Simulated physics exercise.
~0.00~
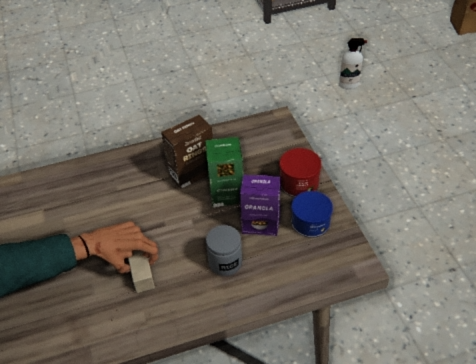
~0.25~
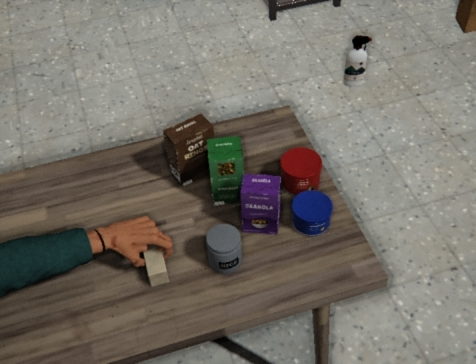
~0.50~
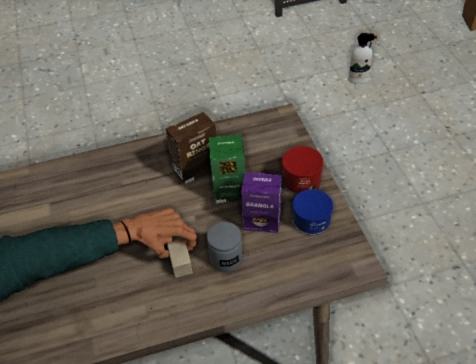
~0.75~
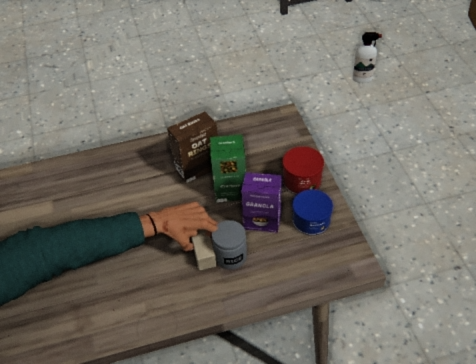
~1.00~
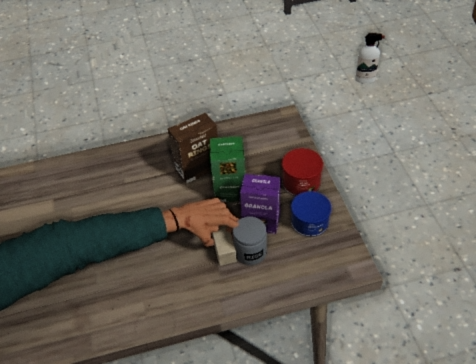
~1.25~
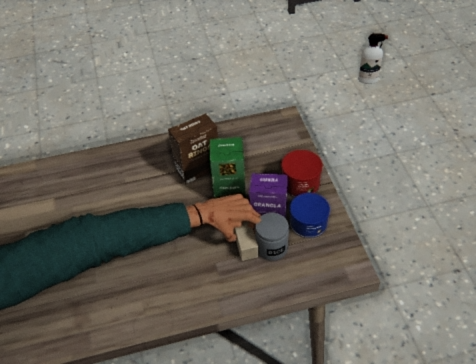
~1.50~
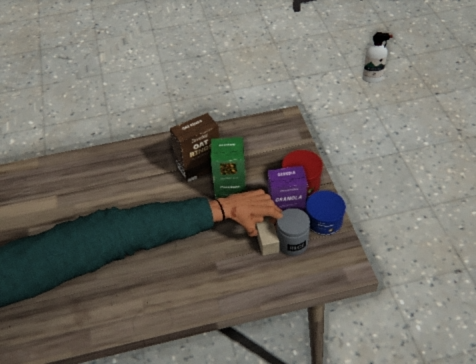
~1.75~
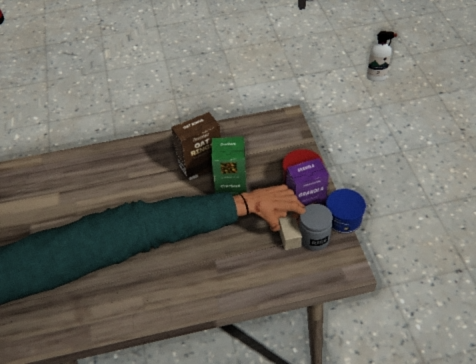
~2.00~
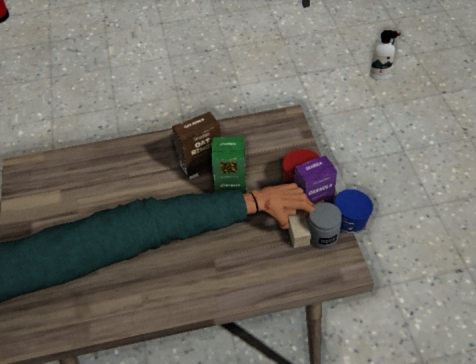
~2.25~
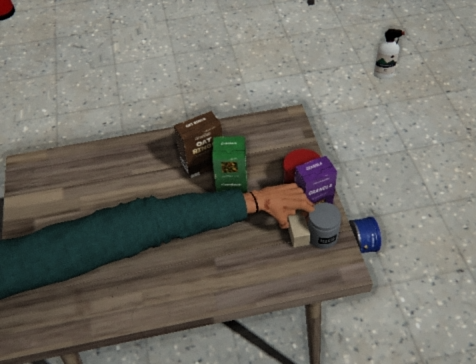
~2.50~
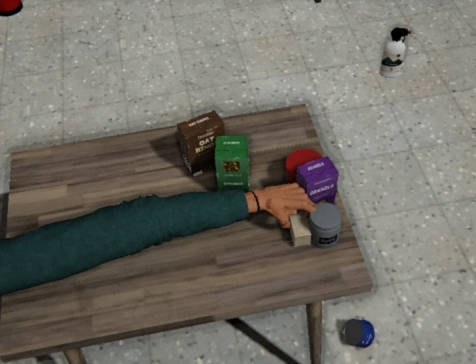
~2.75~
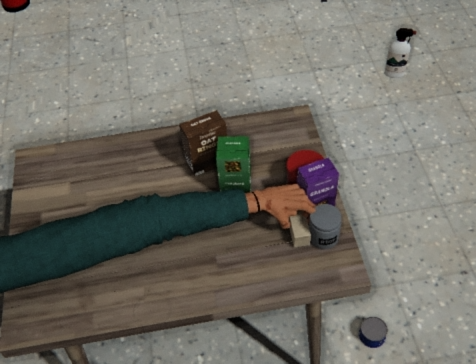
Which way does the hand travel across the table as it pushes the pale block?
The hand travels to the right, toward the end of the table where the jar and tubs stand.
